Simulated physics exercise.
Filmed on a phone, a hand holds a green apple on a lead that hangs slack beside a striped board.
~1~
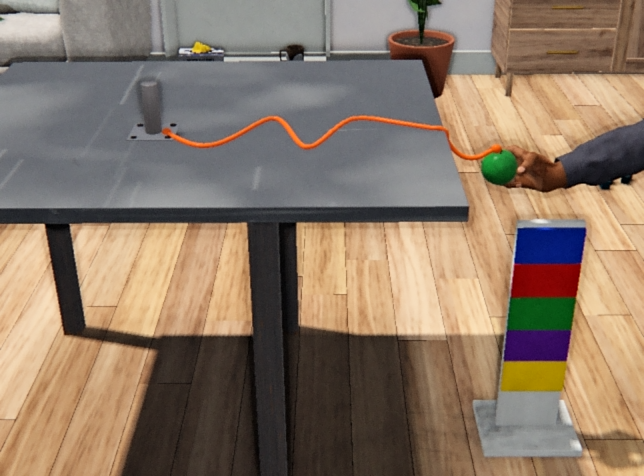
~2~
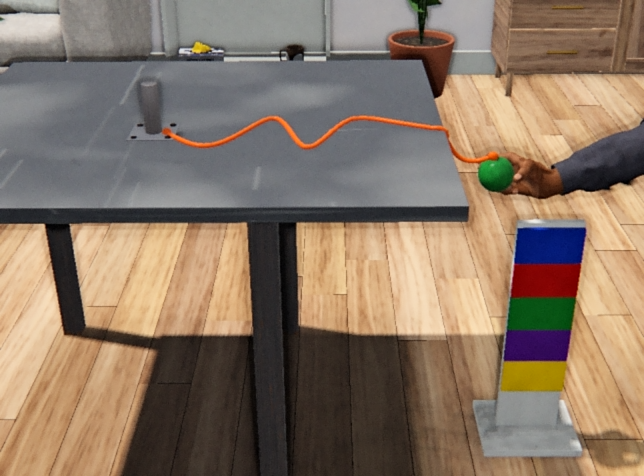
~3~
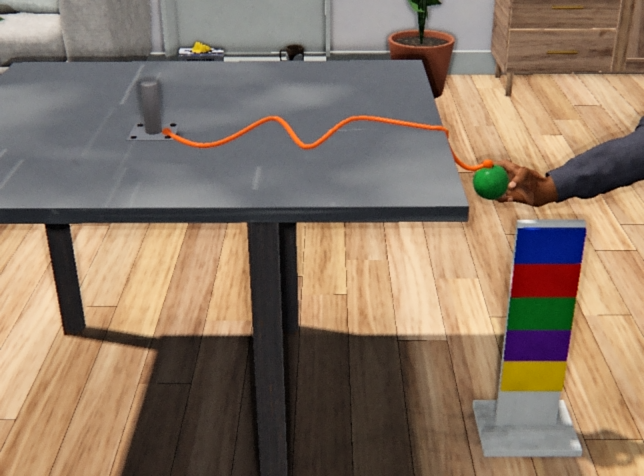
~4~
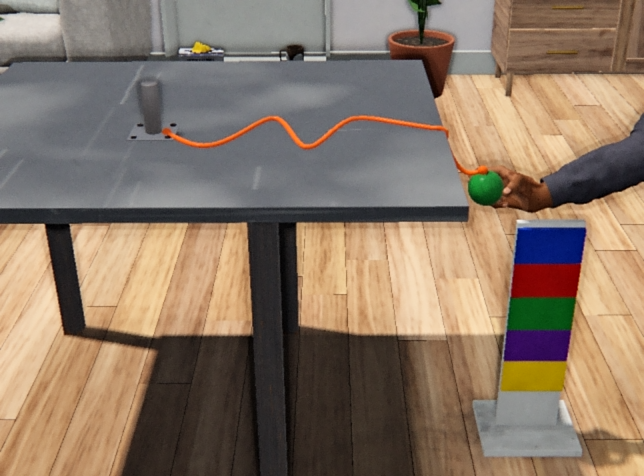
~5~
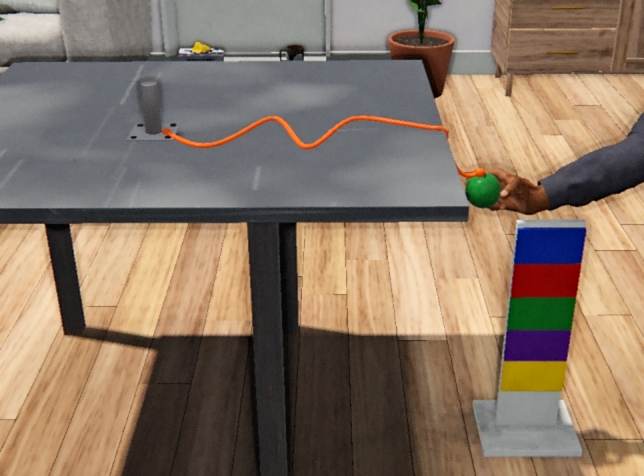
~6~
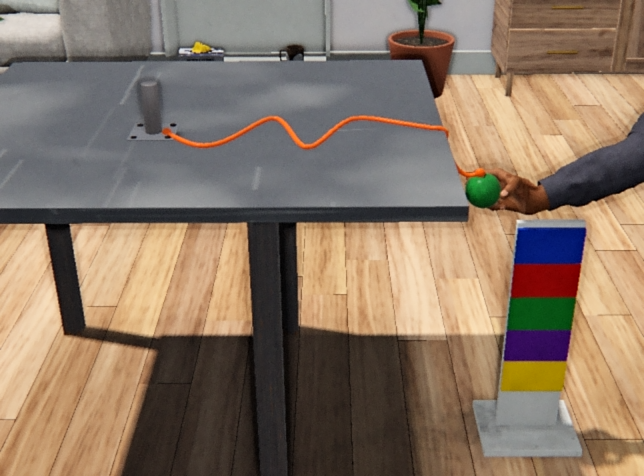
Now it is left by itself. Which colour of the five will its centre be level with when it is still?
Its centre will be level with purple.
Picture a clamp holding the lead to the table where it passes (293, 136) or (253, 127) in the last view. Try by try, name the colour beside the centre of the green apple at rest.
In that order: Red; green.
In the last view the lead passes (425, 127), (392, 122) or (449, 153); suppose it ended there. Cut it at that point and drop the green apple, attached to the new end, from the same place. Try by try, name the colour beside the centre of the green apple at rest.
For the first: Red; for the second: Blue; for the third: Green.
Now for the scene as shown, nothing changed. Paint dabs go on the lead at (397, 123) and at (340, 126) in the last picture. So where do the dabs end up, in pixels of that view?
End positions: About (439, 232) and about (443, 170).
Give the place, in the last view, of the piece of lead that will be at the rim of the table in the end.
In the last picture it is at roughly (325, 138).
Soon after, apple near (456, 336); level with purple.
After that, apple near (419, 338); level with purple.
In the end, apple near (431, 343); level with purple. The lead holds its middle at purple.
